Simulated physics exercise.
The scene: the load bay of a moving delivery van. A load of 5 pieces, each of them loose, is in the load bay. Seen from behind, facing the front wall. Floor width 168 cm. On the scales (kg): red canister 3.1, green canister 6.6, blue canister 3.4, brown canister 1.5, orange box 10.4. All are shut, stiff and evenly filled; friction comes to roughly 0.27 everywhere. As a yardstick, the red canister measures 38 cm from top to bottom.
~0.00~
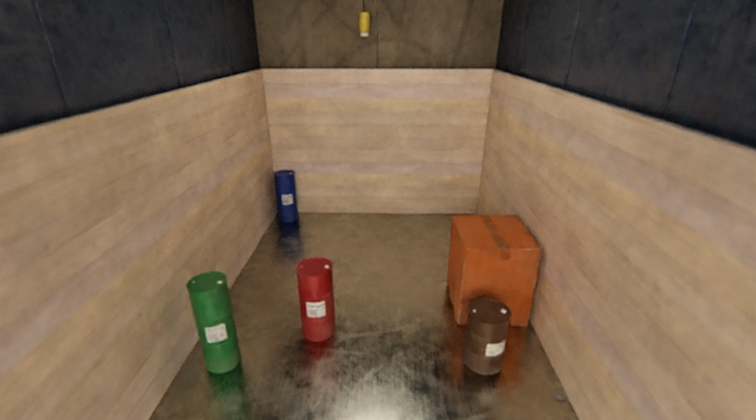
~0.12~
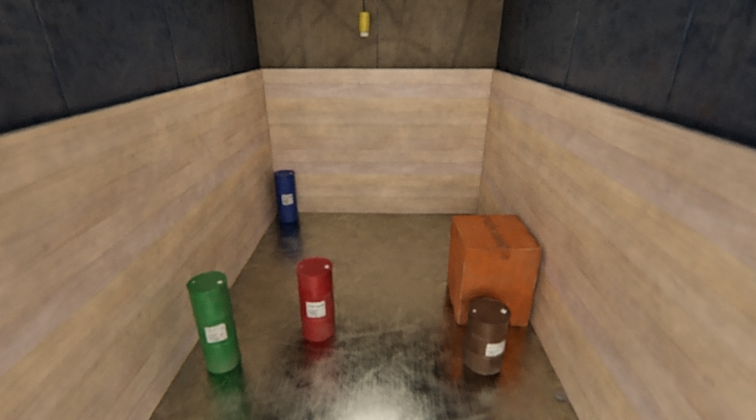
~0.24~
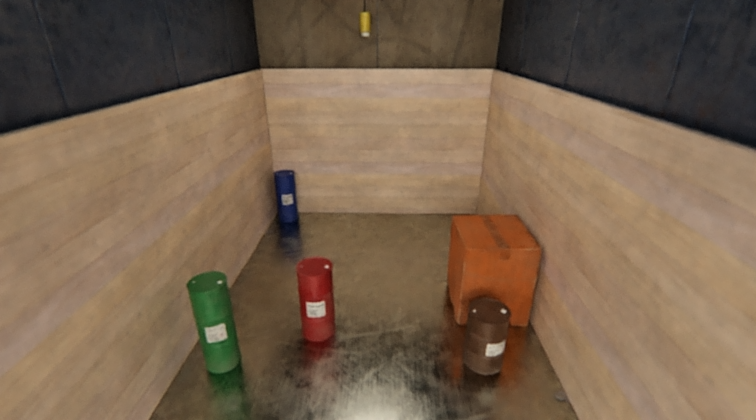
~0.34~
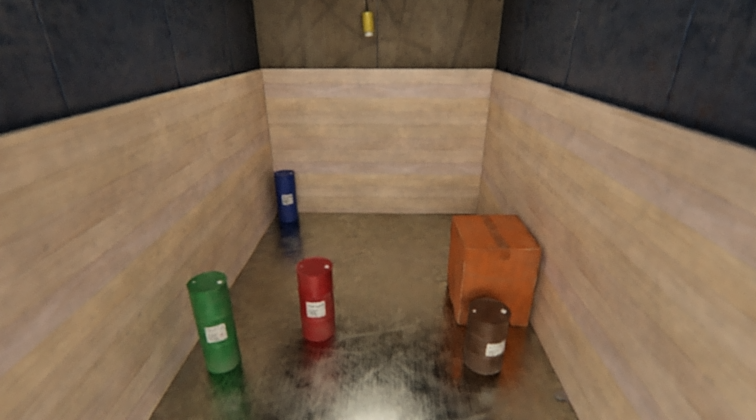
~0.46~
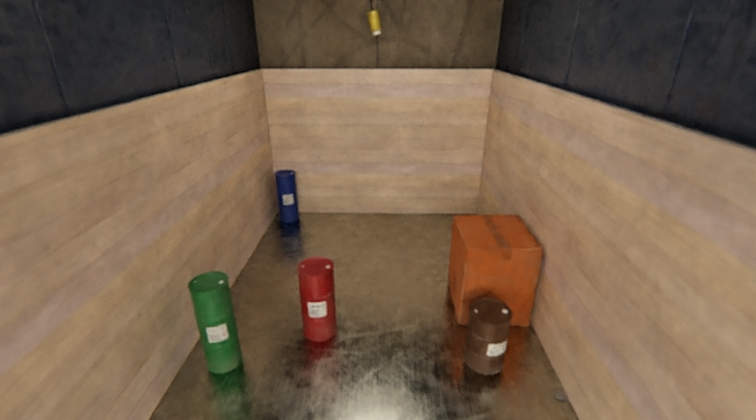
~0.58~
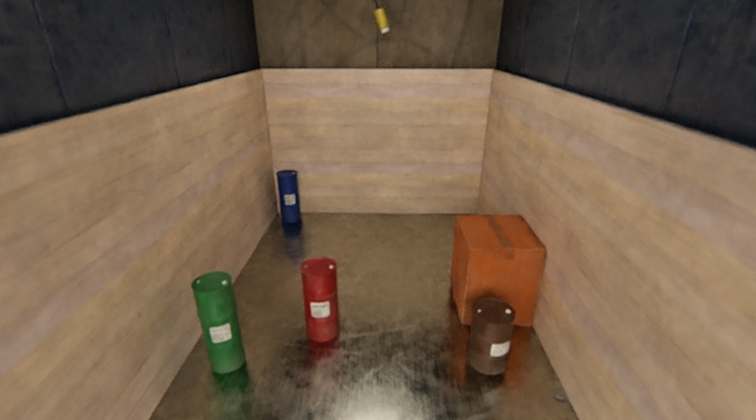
In the back of a van, four colored canisters and an orange box stood on a shiny floor; then the yellow thing hanging overhead swung right, and the load shifted very slightly right.
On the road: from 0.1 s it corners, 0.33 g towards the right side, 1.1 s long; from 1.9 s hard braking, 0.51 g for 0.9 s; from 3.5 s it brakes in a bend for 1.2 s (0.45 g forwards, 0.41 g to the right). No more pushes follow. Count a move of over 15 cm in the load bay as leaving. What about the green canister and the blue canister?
The green canister ends elsewhere, the blue canister ends elsewhere.
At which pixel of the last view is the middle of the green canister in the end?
Around (412, 216).
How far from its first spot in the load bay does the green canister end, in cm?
About 172 cm.
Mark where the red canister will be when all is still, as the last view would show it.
Around (425, 197).
After 2.38 s, push 0.51 g forwards; green canister moved 22 cm near (267, 309); blue canister moved 20 cm near (312, 195); brown canister moved 22 cm.
After 2.88 s, no push; green canister 46° off upright near (293, 253); blue canister moved 20 cm near (312, 195); red canister moved 65 cm.
After 4.18 s, push 0.45 g forwards, 0.41 g right; green canister on its side near (366, 237); blue canister moved 28 cm near (322, 195); red canister moved 117 cm.
In the end (5.3 s), toppled in the load bay, green canister; not toppled but over 15 cm from the start, red canister, blue canister, brown canister and orange box. In the last view, green canister near (412, 216), blue canister near (350, 195).
